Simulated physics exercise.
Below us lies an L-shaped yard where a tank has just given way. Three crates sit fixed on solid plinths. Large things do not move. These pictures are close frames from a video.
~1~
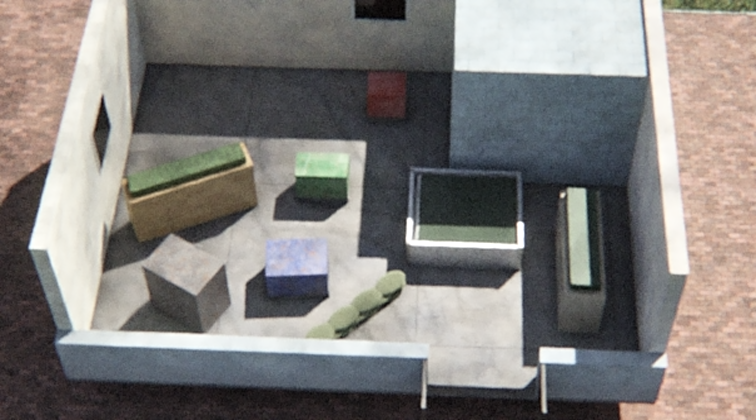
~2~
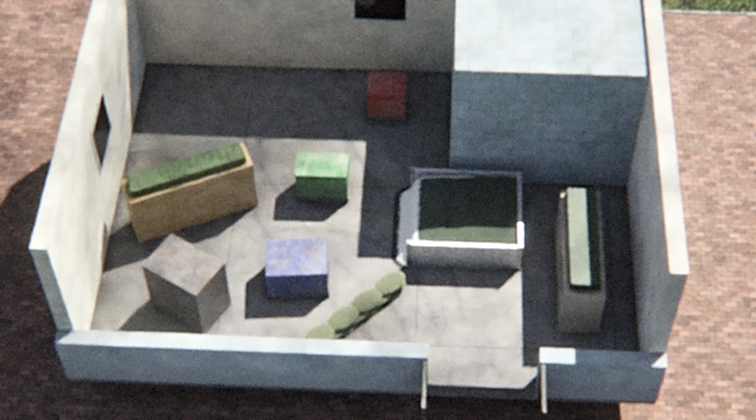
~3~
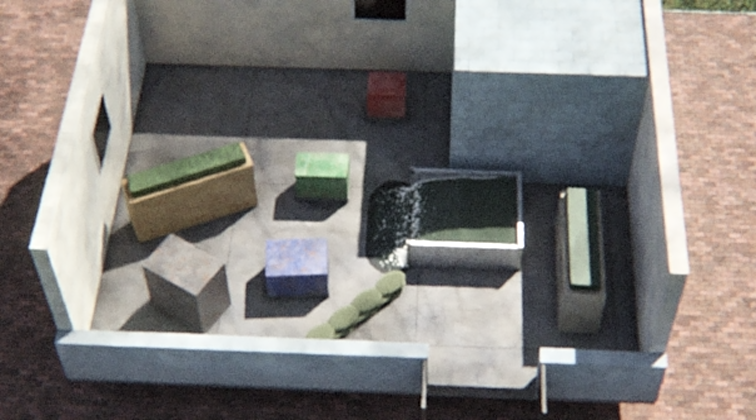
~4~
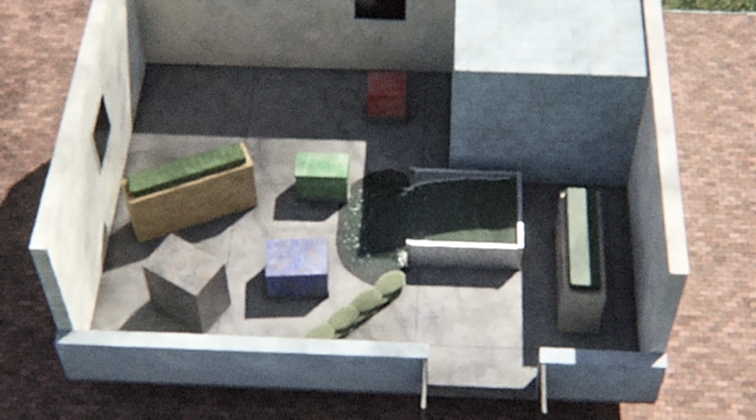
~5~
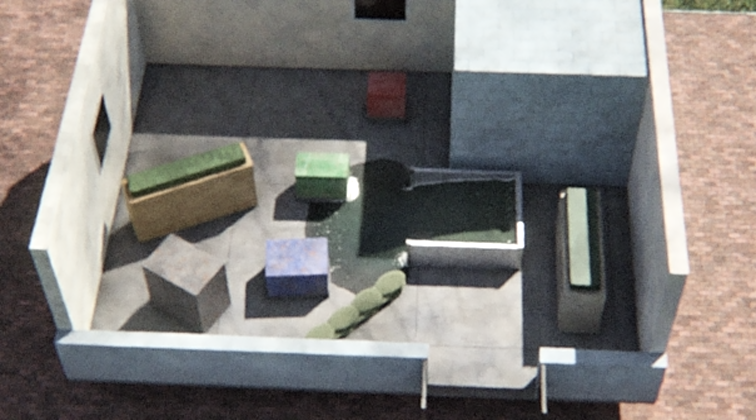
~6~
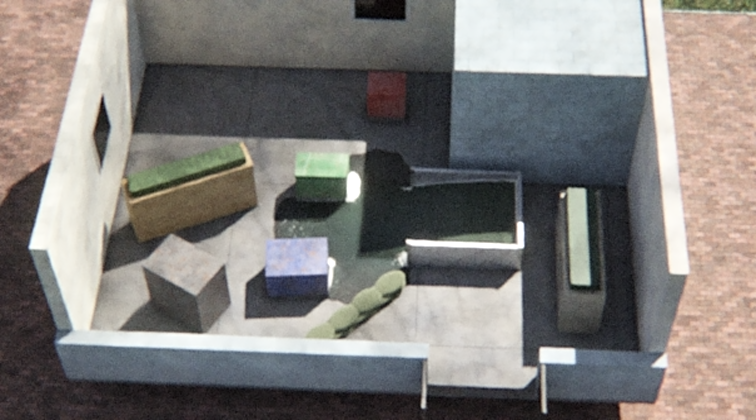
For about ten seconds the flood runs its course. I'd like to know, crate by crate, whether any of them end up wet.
Result: The green crate comes out wet; the blue crate comes out wet; the red crate comes out dry.
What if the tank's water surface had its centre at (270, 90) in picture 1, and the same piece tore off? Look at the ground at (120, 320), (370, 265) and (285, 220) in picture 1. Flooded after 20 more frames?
First drenched; next unwetted; last unwetted.
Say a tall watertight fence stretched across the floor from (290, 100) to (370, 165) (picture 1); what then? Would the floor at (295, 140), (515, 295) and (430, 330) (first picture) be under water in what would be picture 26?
Outcome by spot, in order - watered, unwatered, unwatered.
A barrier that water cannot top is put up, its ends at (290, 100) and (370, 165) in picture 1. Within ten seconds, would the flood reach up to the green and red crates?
The way I see it, the green one is inundated, and the red one is never reached.
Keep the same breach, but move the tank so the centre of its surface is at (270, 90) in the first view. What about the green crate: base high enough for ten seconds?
Looking at green: It is never reached.
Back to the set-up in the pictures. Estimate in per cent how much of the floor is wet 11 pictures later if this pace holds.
Estimate: Some 35 in a hundred.
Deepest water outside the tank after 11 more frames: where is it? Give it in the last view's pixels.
I'd put it around (103, 268).
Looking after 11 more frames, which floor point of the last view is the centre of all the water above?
Near (340, 228) in the last view.
A moment on, water covers 20 % of the floor; the green crate water round its plinth, the blue crate water round its plinth, the red crate not reached.
Next, water covers 35 % of the floor; the green crate water round its plinth, the blue crate water round its plinth, the red crate water round its plinth.
Then, water covers 45 % of the floor; the green crate water round its plinth, the blue crate water round its plinth, the red crate water round its plinth.
Later, water covers 60 % of the floor; the green crate water round its plinth, the blue crate water round its plinth, the red crate water round its plinth.
In the end, water covers 70 % of the floor; the green crate was topped, the blue crate was topped, the red crate stayed above the water.
